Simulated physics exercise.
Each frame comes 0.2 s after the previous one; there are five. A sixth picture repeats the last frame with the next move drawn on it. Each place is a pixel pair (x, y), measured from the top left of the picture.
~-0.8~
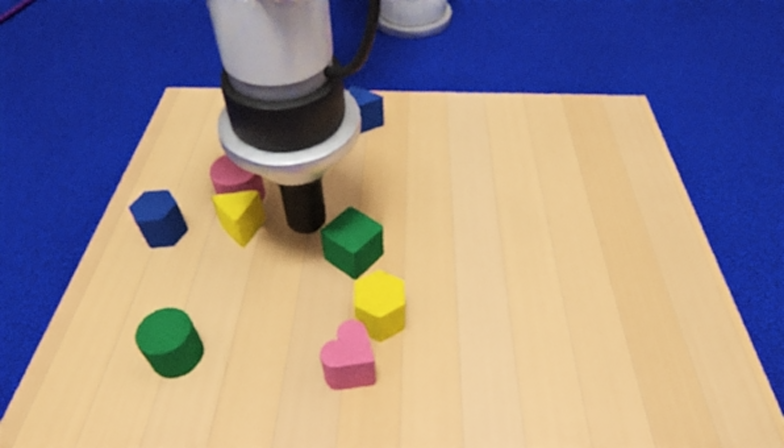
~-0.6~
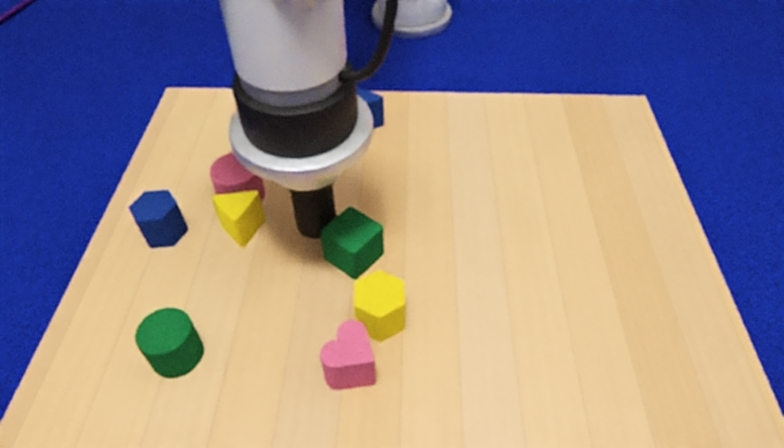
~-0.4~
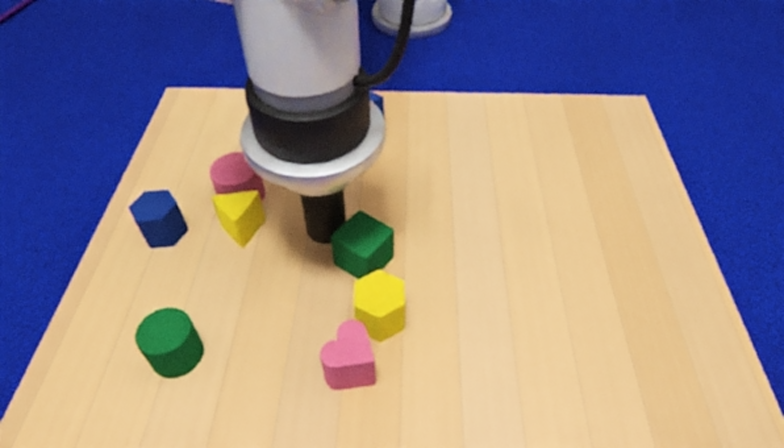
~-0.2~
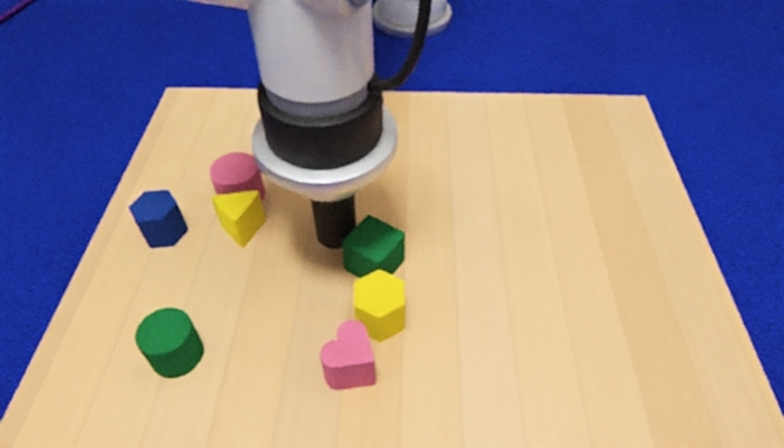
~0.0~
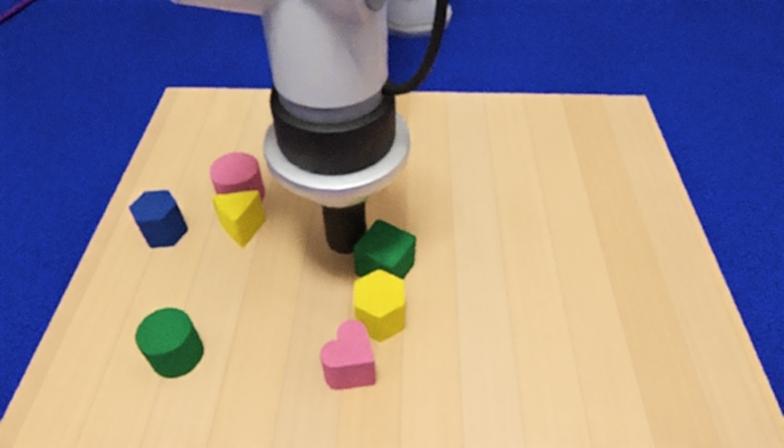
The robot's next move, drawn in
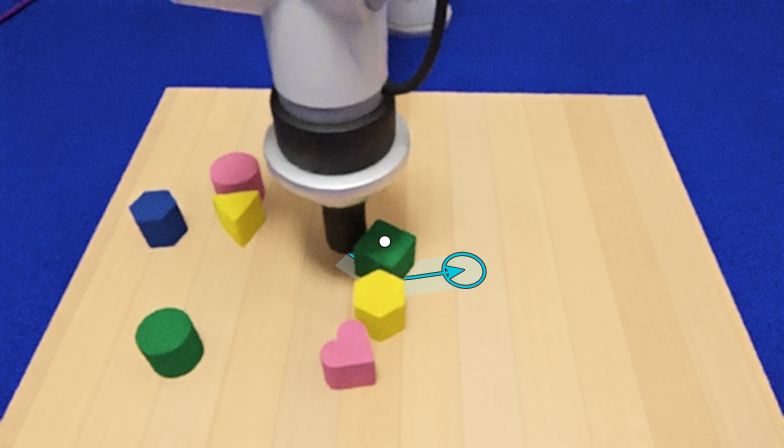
In this clip, a robot arm with a black post moves right over a wooden board of coloured blocks, meets the green block and pushes it a short way right and slightly nearer, while the other blocks stay still.
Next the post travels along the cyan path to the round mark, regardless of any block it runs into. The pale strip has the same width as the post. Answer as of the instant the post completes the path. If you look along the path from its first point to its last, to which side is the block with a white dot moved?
The shift is to the right of that direction.
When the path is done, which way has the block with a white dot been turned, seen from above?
Seen from overhead, it turns clockwise.
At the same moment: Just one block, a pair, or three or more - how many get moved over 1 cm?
Blocks moved: One.
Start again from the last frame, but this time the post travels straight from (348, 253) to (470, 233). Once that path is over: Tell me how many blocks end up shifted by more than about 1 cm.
It will shift just one block.
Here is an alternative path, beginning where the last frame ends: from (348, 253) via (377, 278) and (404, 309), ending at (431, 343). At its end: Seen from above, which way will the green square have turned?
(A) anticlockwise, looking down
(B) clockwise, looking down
A: Anticlockwise, looking down.
Path on the board, from (348, 253) over (381, 273) and (422, 276) to (464, 270); the dot is on the green square.
On the path given first. One third of the way, post (381, 261); green square (424, 258), turned 15° anticlockwise.
Two thirds of the way, post (423, 263); green square (466, 267).
At the end, post (466, 257); yellow hexagon in place; green square (496, 275), turned 35° clockwise.
